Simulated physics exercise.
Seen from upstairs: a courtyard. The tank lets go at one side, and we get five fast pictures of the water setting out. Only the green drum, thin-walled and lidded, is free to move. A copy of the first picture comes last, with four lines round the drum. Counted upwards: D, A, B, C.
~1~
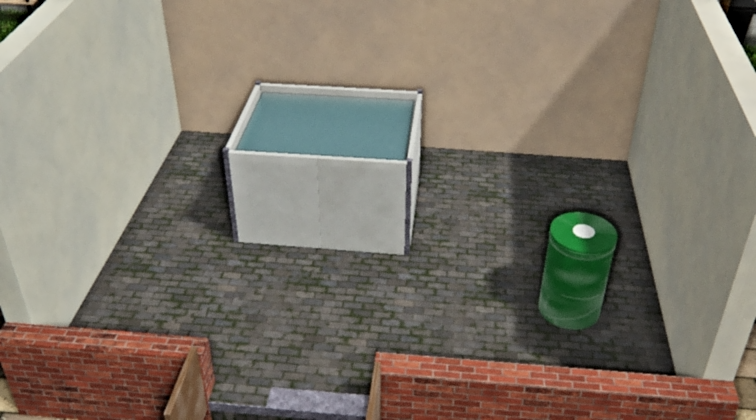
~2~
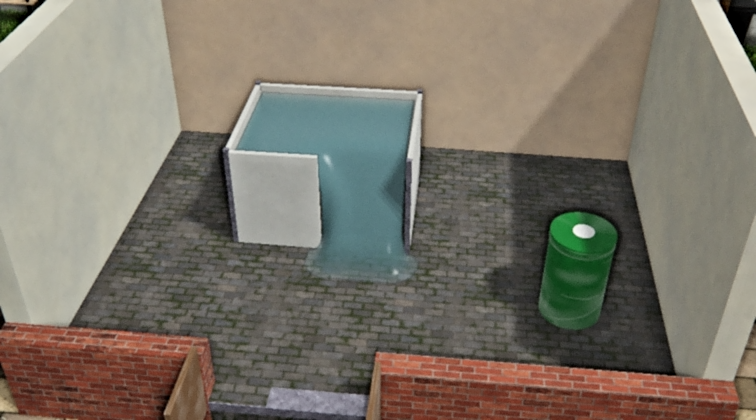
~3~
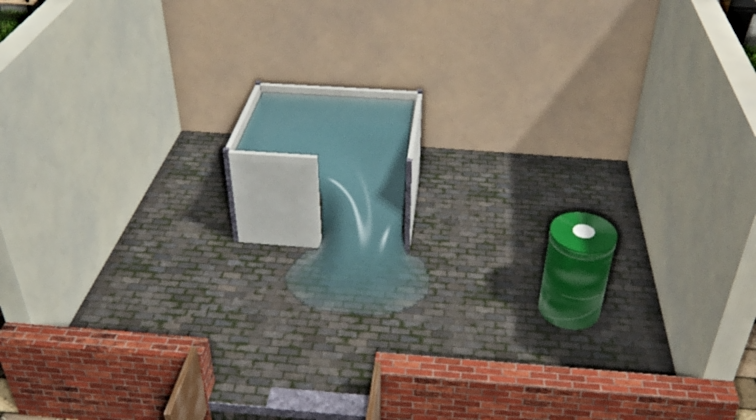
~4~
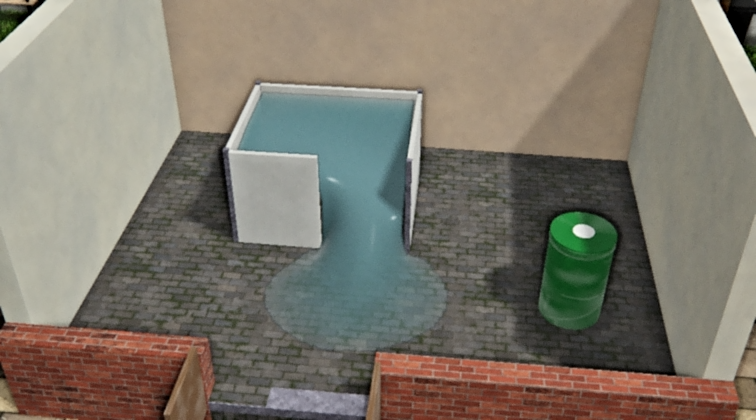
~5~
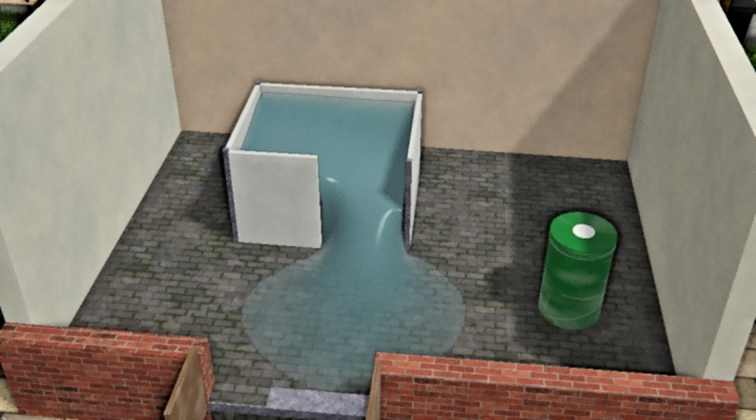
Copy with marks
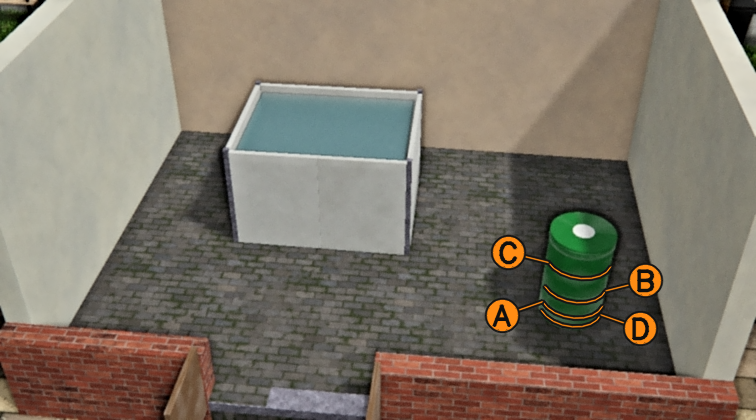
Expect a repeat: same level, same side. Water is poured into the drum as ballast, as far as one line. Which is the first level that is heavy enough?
I would pick level A.
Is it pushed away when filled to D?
Yes, that goes wrong.
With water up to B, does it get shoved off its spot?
No.
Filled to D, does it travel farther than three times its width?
No.
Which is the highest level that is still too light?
D it is.
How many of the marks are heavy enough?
Three.
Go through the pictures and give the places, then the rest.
The first frame shows lid of the green drum at (583, 232); tank full, its middle at (329, 127); open gate at (292, 349).
In the second frame, 2 % of the ground under water, its edge towards the drum at (397, 260).
In the third frame, 5 % of the ground under water, its edge towards the drum at (420, 283).
In the fourth frame, 9 % of the ground under water, its edge towards the drum at (438, 302).
The fifth frame shows lid of the green drum at (583, 232); 14 % of the ground under water, its edge towards the drum at (456, 322).
In orange, A at (573, 318); B at (576, 302); C at (581, 278); D at (572, 326); from the bottom up D, A, B, C.
With A, it does not move.
With B, it does not move.
With C, it does not move.
With D, it is pushed about its own width away.
